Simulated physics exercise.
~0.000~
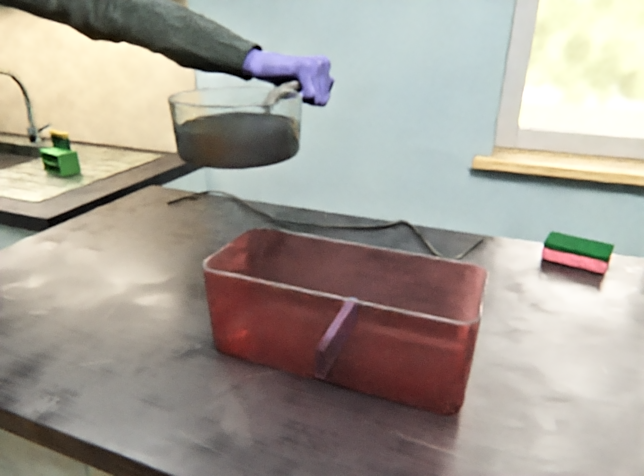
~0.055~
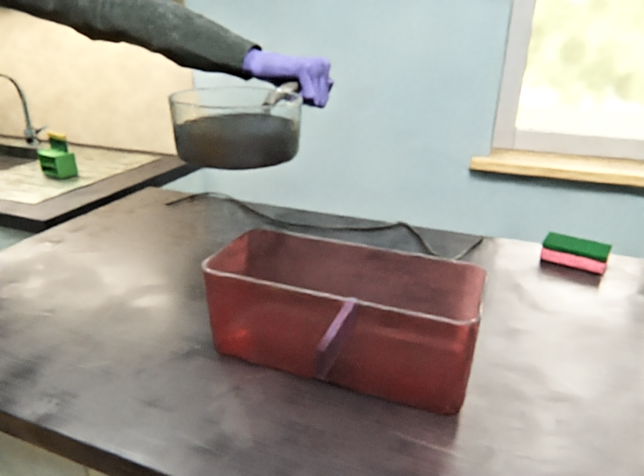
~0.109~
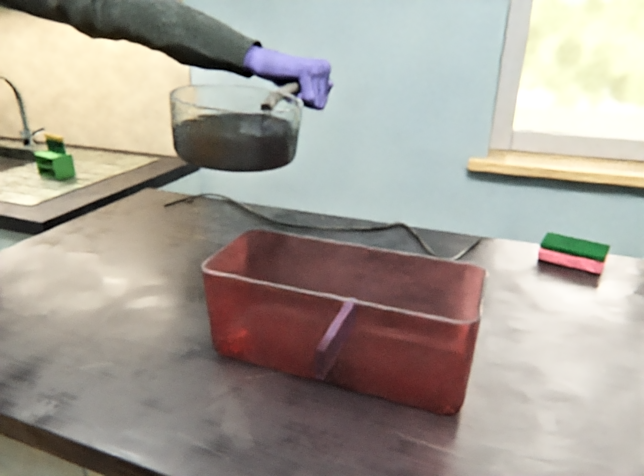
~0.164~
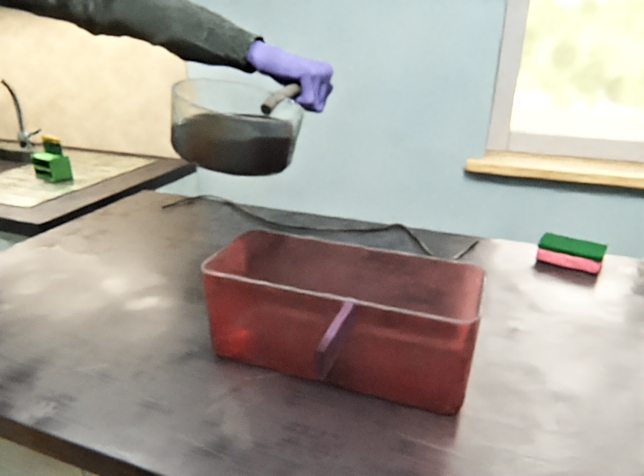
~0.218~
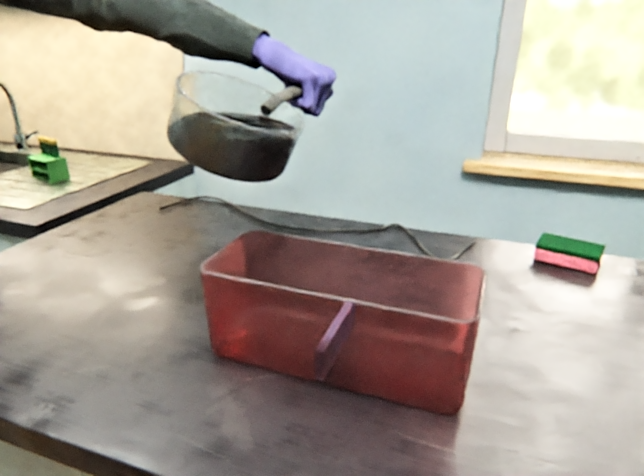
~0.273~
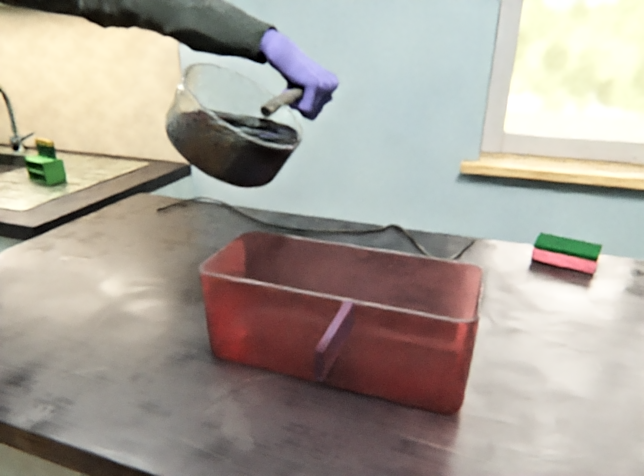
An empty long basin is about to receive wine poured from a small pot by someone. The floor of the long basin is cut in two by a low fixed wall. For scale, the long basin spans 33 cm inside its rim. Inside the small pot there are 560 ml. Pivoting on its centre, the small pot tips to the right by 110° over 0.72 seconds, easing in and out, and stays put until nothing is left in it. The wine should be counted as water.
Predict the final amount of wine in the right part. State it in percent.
The right part ends with roughly 35 per cent.
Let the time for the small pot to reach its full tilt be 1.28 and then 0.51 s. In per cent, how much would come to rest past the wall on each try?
I'd expect close to 50 per cent and then close to 25 per cent.
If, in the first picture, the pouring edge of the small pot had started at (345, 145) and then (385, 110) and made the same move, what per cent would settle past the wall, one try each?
75 and 90 %.
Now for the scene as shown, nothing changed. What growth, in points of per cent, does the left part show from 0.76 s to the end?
I'd put it at some 8 percent.
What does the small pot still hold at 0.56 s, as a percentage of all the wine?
Portion remaining: Approx. 22 per cent.
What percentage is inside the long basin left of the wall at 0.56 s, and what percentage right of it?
Left about 14, right about 16.
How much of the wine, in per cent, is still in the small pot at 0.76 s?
4 per cent or thereabouts.
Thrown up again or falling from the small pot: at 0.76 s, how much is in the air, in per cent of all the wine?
8 per cent, roughly.
After 0.56 s the tilt is 97° and 22 per cent is still to pour, 14 is left of the wall and 16 right of it.
After 0.76 s the tilt is 110° and 4 per cent is still to pour, 55 is left of the wall and 34 right of it.
After 0.98 s the tilt is 110° and 0 per cent is still to pour, 63 is left of the wall and 34 right of it.
After 1.22 s the tilt is 110° and 0 per cent is still to pour, 63 is left of the wall and 35 right of it.
In the end 63 per cent lies left of the wall, 35 right of it and 2 outside.
